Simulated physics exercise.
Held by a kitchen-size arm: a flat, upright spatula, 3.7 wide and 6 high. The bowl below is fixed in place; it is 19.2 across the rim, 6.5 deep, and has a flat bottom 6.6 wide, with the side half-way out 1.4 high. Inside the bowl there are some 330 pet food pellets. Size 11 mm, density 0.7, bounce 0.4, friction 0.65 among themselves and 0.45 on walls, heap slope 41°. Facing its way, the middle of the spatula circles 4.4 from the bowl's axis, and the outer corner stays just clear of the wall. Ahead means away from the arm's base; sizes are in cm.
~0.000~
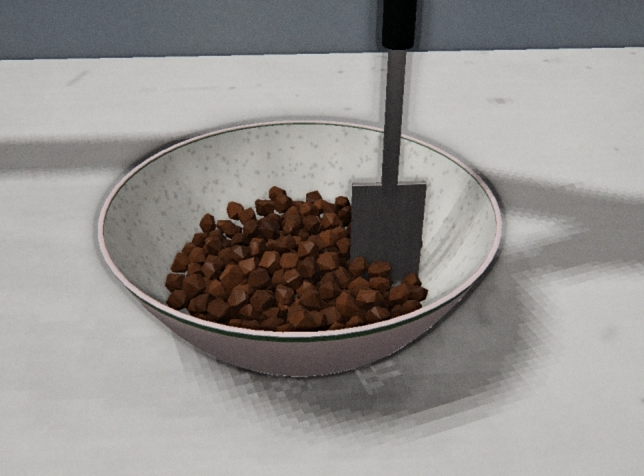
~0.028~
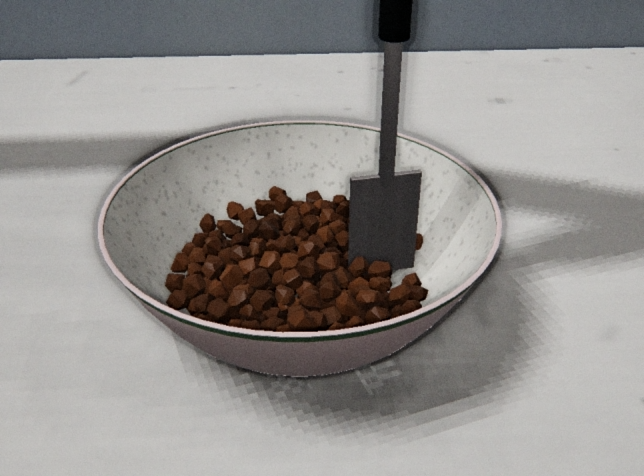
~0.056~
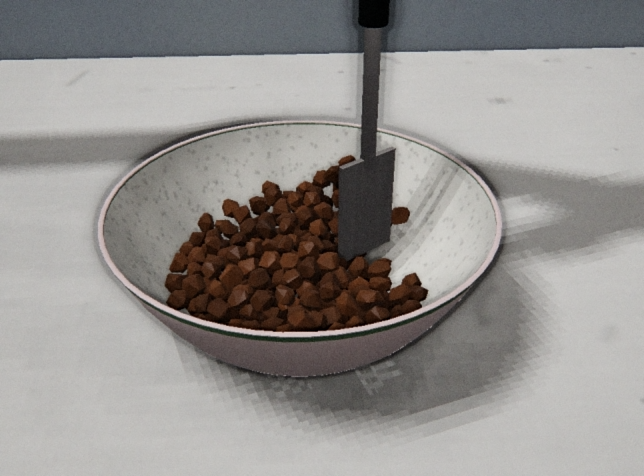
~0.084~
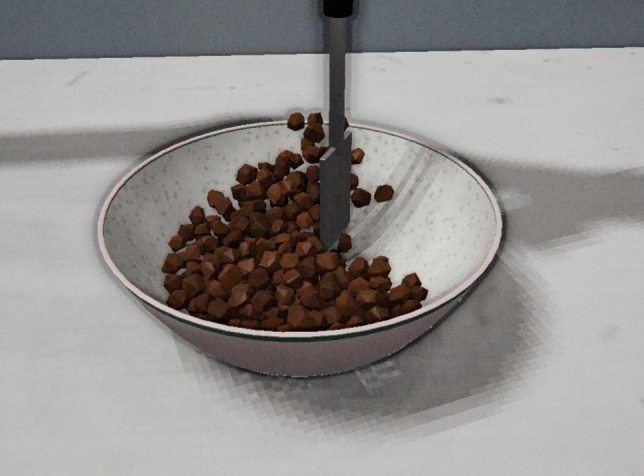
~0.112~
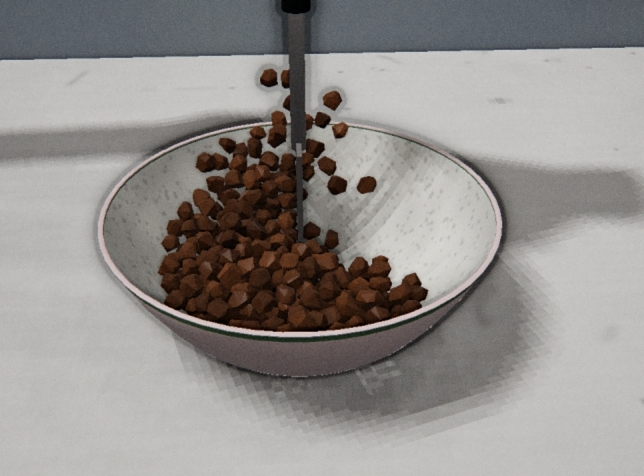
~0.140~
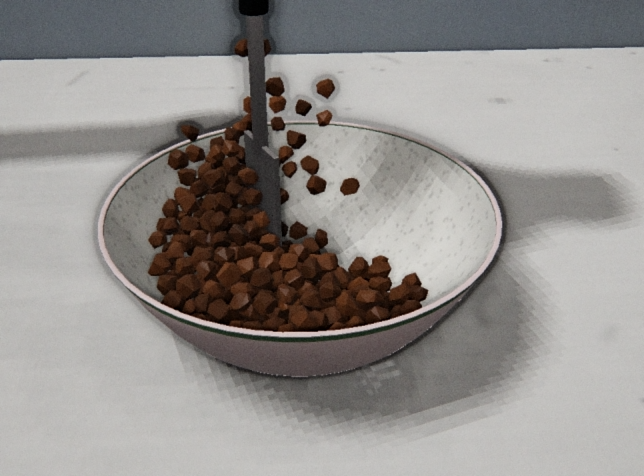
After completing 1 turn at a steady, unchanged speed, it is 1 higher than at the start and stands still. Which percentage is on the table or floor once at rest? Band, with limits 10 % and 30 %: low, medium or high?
Medium.
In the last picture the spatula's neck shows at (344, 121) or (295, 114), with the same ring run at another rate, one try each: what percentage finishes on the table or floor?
About 0 and 5 %.
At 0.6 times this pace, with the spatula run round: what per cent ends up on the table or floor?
Roughly 0 per cent.
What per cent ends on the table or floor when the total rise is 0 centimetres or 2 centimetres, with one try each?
I'd reckon around 20 and 15 per cent.
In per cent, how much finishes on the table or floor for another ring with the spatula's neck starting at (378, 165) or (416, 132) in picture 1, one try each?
Near 15 per cent and near 10 per cent, in that order.
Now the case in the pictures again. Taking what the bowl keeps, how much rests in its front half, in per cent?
Near 45 per cent of what stays in the bowl.
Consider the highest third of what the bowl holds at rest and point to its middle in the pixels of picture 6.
It is centred around (344, 228).
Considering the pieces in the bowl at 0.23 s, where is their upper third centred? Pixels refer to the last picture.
At about (188, 267).
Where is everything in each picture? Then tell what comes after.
In the first frame, spatula neck at (391, 156), 0° round; upper third of the load around (292, 260), from x 175 to 420, top at y 195; 331 in the bowl.
In the second frame, spatula neck at (388, 148), 10° round; upper third of the load around (294, 251), from x 175 to 420, top at y 195.
In the third frame, spatula neck at (369, 131), 35° round; upper third of the load around (296, 246), from x 175 to 420, top at y 165.
In the fourth frame, spatula neck at (337, 119), 62° round; upper third of the load around (284, 227), from x 170 to 420, top at y 120.
In the fifth frame, spatula neck at (298, 114), 89° round; upper third of the load around (259, 214), from x 170 to 420, top at y 80; 328 in the bowl, 3 in flight or on the tool.
In the sixth frame, spatula neck at (259, 118), 117° round; upper third of the load around (235, 204), from x 160 to 420, top at y 50; 327 in the bowl, 4 in flight or on the tool.
By 0.23 s, 206° round, highest piece 10 above the table; 314 in the bowl, 17 in flight or on the tool.
By 0.32 s, 296° round, highest piece 10 above the table; 295 in the bowl, 17 on the table or floor, 19 in flight or on the tool.
By 0.57 s, 0° round, highest piece 6 above the table; 277 in the bowl, 54 on the table or floor.
By 1.27 s, 0° round, highest piece 5 above the table; 277 in the bowl, 54 on the table or floor.
Final count, 277 in the bowl, 54 on the table or floor. That is 16 % on the table or floor.
